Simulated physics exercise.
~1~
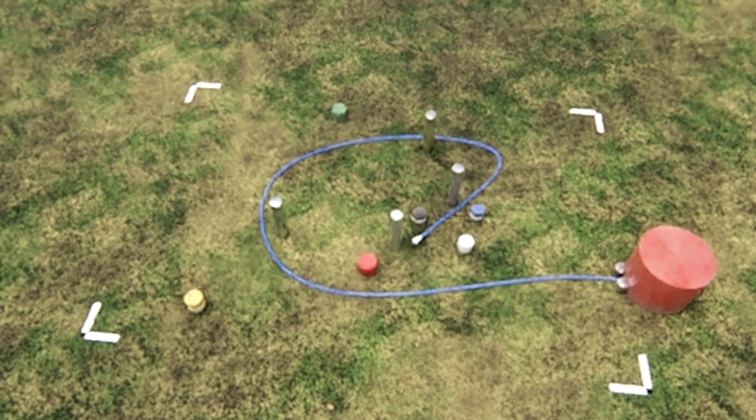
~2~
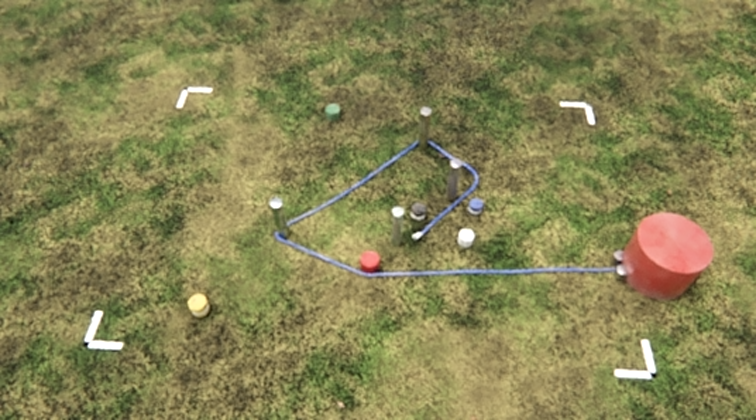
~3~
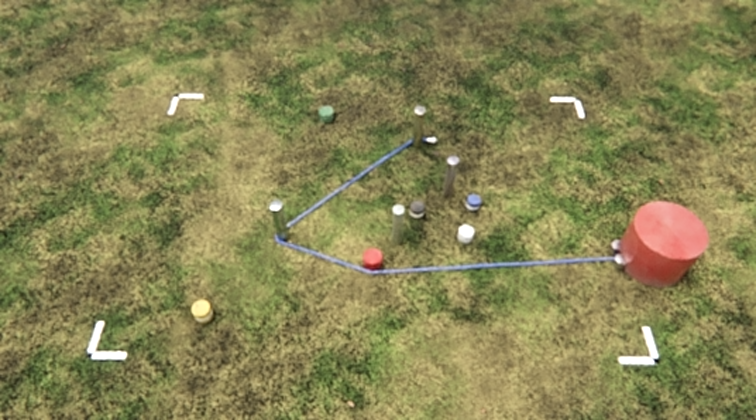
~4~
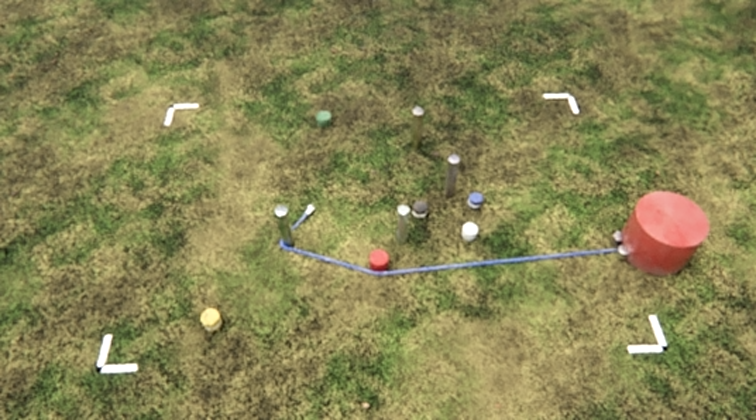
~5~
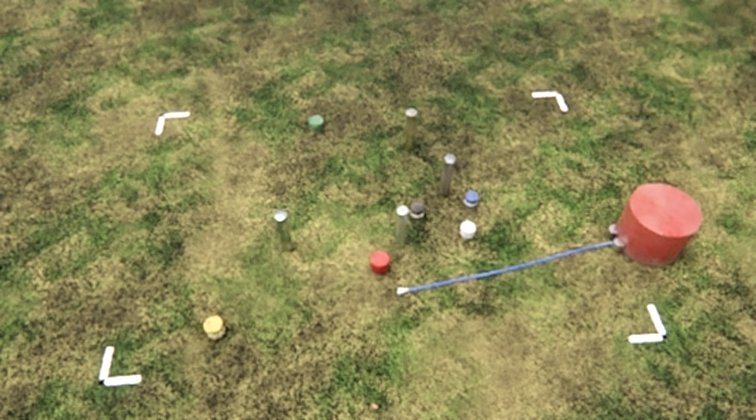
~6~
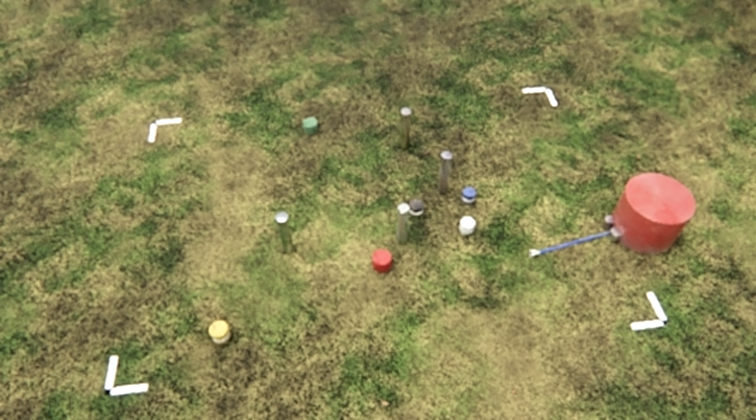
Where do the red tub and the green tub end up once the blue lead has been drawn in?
Both stay where they began, the red tub near the middle posts and the green tub towards the back left.
